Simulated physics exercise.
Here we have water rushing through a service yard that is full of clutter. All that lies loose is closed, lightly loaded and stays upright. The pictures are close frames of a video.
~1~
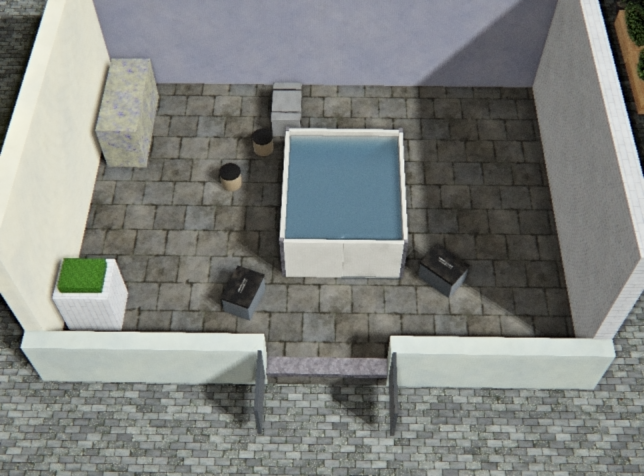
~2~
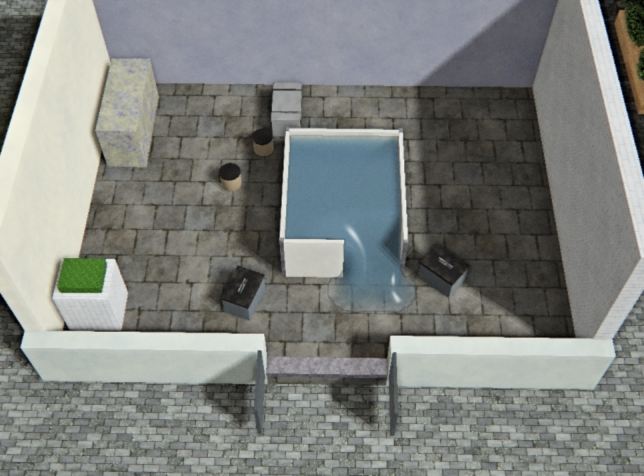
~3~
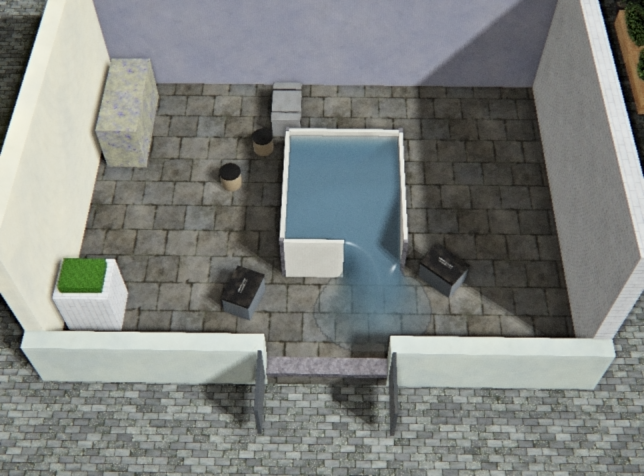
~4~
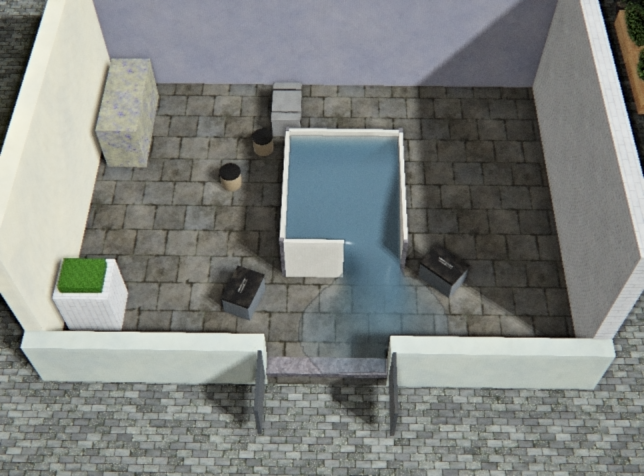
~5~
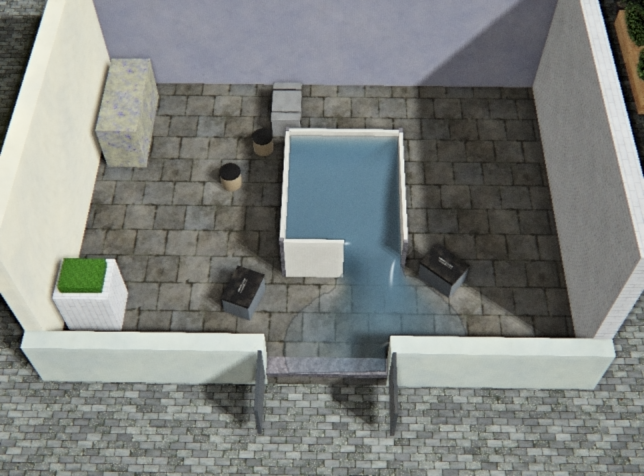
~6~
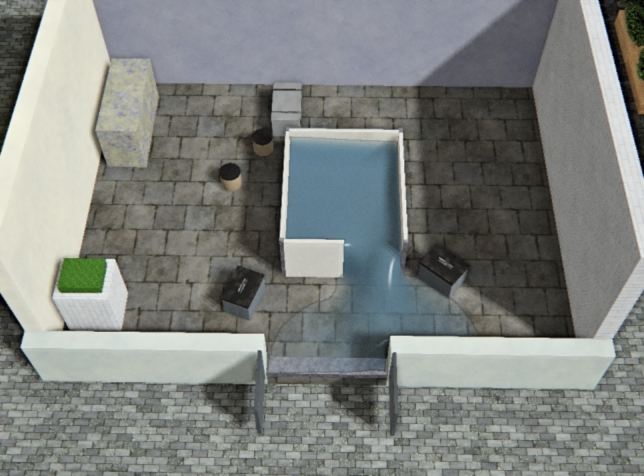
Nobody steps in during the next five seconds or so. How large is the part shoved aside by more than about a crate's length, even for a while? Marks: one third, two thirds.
It is not even a third.
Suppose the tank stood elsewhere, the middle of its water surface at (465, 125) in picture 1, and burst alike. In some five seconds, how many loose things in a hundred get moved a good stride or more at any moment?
Roughly 40 per cent.
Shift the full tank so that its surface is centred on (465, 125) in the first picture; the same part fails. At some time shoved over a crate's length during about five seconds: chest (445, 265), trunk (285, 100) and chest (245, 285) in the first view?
In turn: That far or more, less than that, yes.
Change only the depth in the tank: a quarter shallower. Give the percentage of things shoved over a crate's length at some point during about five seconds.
About 0 per cent.
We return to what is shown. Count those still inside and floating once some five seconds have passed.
It comes to 0.
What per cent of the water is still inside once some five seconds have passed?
I make it 62 per cent.
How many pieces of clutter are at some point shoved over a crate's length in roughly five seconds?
I count 0.
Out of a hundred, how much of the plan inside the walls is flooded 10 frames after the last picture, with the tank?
Close to 25 %.
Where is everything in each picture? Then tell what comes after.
The first picture shows a pail at (230, 171) rests on the ground; a pail at (263, 136), on the bottom; 0 of 5 have shifted.
The second picture shows a pail at (230, 171), on the bottom; a pail at (263, 136) rests on the ground; 0 of 5 have shifted.
The third picture shows a pail at (230, 171) rests on the ground; a pail at (263, 136), on the bottom; 0 of 5 have shifted.
The fourth picture shows a pail at (230, 171), on the bottom; a pail at (263, 136) rests on the ground; 0 of 5 have shifted.
The fifth picture shows a pail at (230, 171) rests on the ground; a pail at (263, 136) rests on the ground; 0 of 5 have shifted.
The sixth picture shows a pail at (230, 171) rests on the ground; a pail at (263, 136) rests on the ground; 0 of 5 have shifted.
A moment on, 0 of 5 are well off their spots; 0 afloat.
Next, 0 of 5 are well off their spots; 0 afloat.
Later, 0 of 5 are well off their spots; 0 afloat.
In the end, 0 of 5 are well off their spots, and 0 have been at some point; 0 afloat.
